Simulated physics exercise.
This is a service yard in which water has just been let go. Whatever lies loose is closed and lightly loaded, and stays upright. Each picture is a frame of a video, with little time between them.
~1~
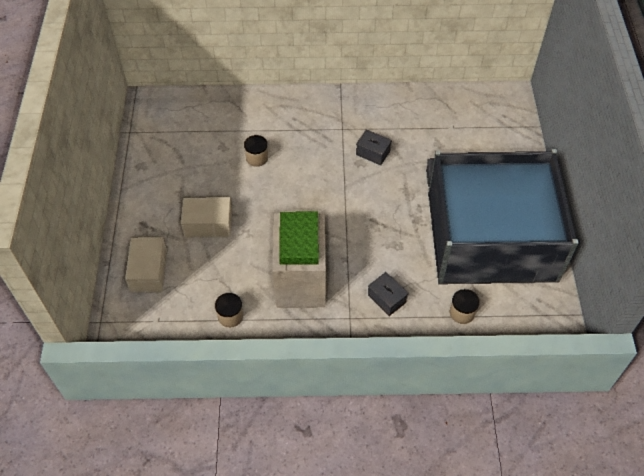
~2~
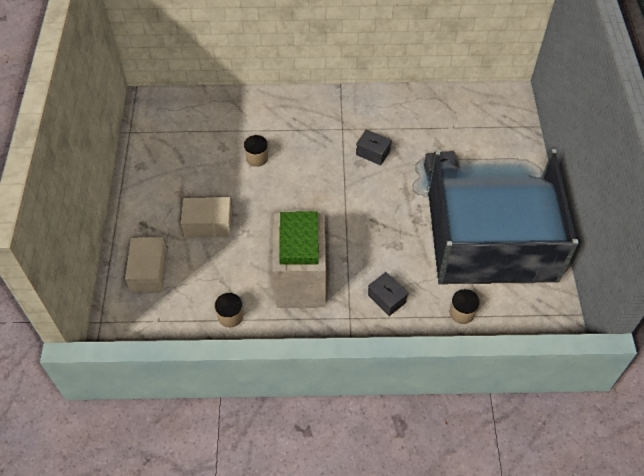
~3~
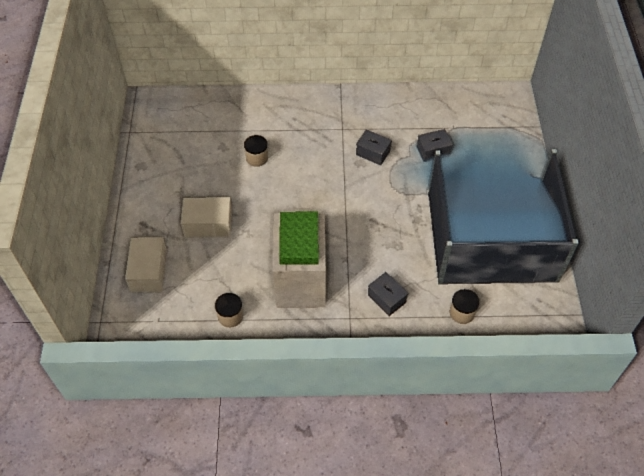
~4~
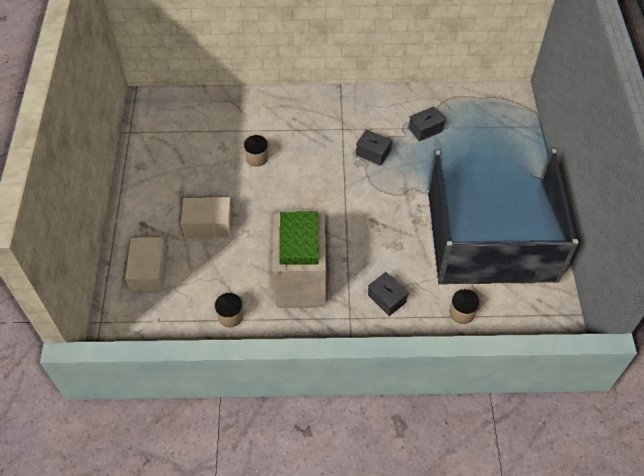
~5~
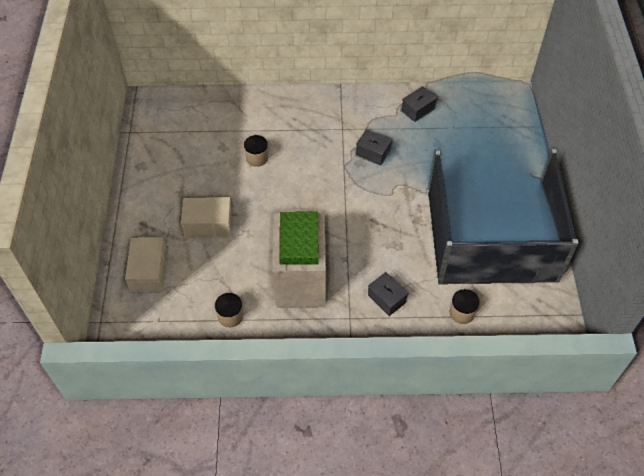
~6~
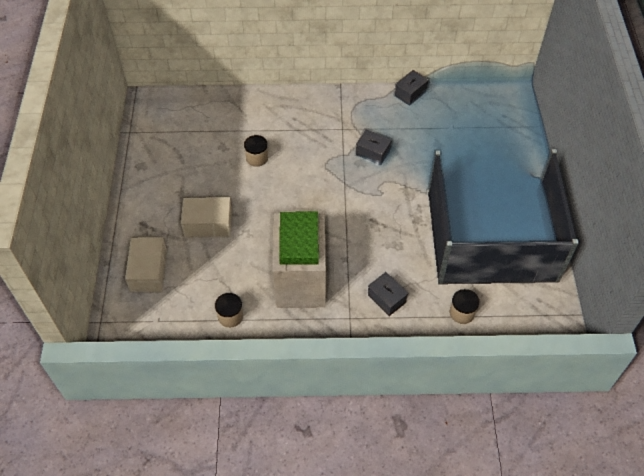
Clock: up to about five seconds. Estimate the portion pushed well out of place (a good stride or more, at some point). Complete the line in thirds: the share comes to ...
The share comes to between one and two thirds.
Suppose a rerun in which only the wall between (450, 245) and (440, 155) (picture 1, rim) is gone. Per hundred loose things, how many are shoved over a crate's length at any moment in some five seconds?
That works out to some 80 %.
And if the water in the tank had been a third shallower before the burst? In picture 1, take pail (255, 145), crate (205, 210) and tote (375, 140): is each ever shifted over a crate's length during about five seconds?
First: Goes past it; second: Goes past it; third: Goes past it.
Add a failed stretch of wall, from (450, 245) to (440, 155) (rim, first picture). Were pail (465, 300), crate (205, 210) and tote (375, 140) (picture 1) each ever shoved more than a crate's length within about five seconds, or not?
Same order as named: Sent that far; sent that far; not sent that far.
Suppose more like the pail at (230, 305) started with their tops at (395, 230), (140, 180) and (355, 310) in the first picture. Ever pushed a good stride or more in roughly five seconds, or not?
First remains in place, second driven off, third remains in place.
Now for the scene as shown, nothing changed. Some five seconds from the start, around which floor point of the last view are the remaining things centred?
It comes out somewhere near (249, 307).
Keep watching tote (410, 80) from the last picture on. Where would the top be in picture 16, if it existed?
Estimated top position: Approximately (217, 118).
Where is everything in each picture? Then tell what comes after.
In the first picture, a tote at (444, 167), on the bottom; a tote at (374, 142), on the bottom; 0 of 8 have shifted.
In the second picture, a tote at (442, 160) rests on the ground, close to its start; a tote at (374, 142) rests on the ground; 1 of 8 have shifted.
In the third picture, a tote at (435, 140), on the bottom, a stride from its start; a tote at (374, 142), on the bottom; 1 of 8 have shifted.
In the fourth picture, a tote at (427, 118), on the bottom, a stride from its start; a tote at (374, 142), on the bottom; 1 of 8 have shifted.
In the fifth picture, a tote at (420, 98), on the bottom, a stride from its start; a tote at (374, 142), on the bottom; 1 of 8 have shifted.
In the sixth picture, a tote at (412, 82) rests on the ground, far from its start; a tote at (374, 142), on the bottom; 1 of 8 have shifted.
A moment on, 1 of 8 are well off their spots; 1 afloat.
Next, 1 of 8 are well off their spots; 0 afloat.
Later, 4 of 8 are well off their spots; 1 afloat.
In the end, 5 of 8 are well off their spots, and 5 have been at some point; 3 afloat.
